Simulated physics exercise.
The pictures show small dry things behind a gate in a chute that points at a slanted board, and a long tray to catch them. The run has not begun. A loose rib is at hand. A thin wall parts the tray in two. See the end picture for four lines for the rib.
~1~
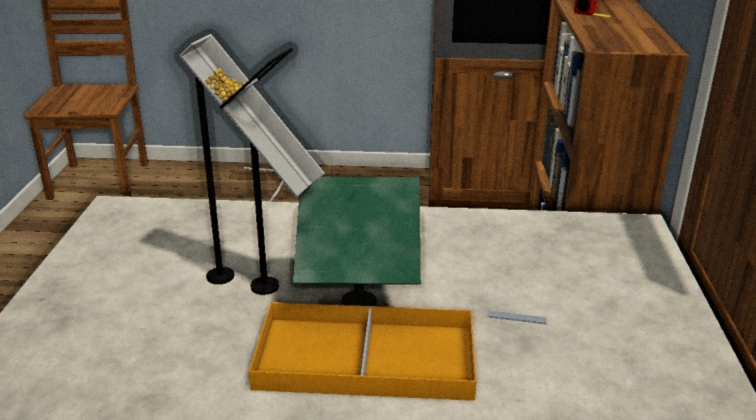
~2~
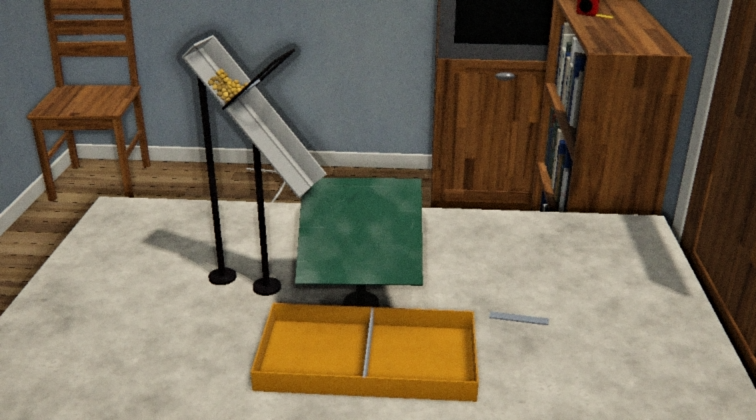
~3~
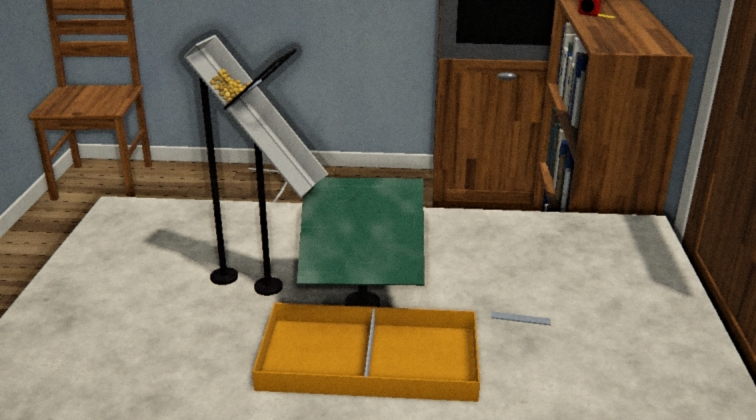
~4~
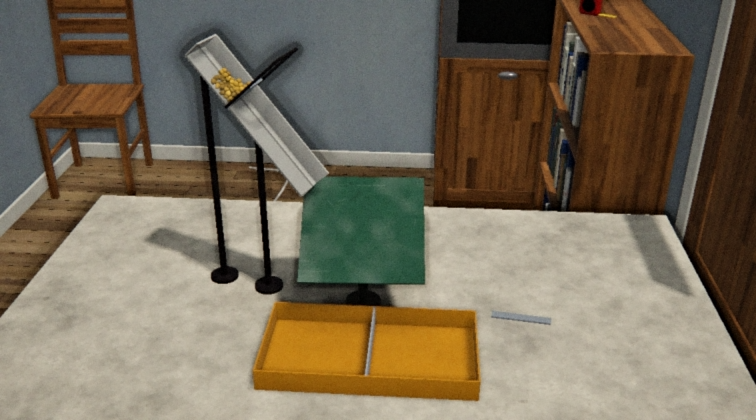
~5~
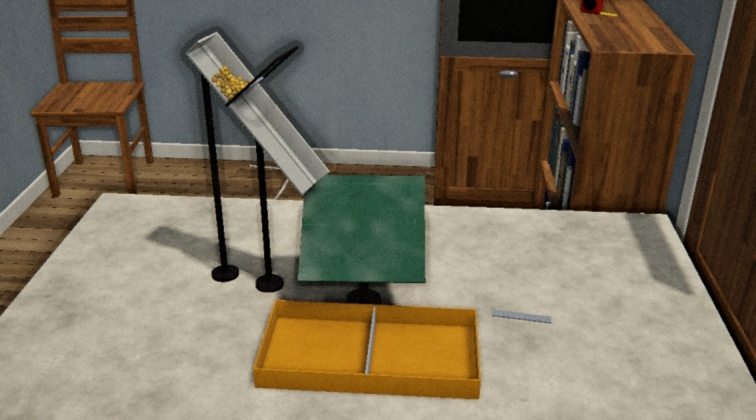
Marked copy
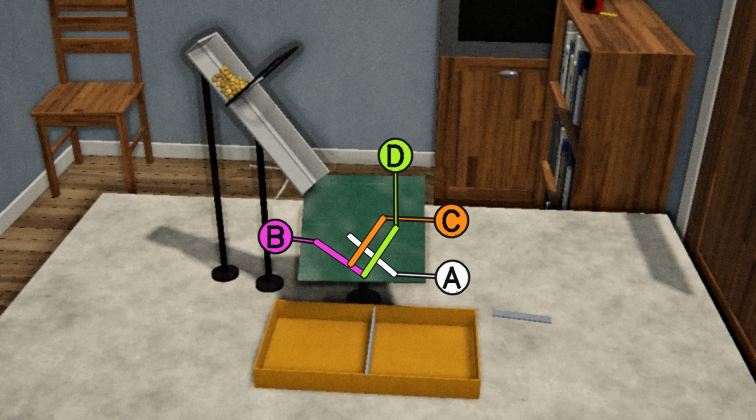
A green slanted board stands at the centre of a pale mottled tabletop, seen from slightly above in a room with blue-grey walls, a wooden chair and a bookcase. Behind its left side, a steep grey chute on black stands holds yellow puffed balls behind a dark gate, with a divided orange tray in front and a loose grey strip right. Nothing moves except the view, which shifts very slightly.
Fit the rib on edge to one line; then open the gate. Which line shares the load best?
The answer is line A.
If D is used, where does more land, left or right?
The left half.
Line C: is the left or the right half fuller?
Left.
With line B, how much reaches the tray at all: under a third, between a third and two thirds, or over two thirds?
Over two thirds.
On the marked copy, line A from (349, 236) to (394, 274); line B from (316, 241) to (364, 275); line C from (383, 217) to (350, 264); line D from (395, 228) to (364, 275).
With A, of what is caught, about a third in the left half, about two thirds in the right.
With B, of what is caught, a stray few in the left half, nearly all in the right.
With C, of what is caught, most in the left half, a small part in the right.
With D, of what is caught, most in the left half, a small part in the right.
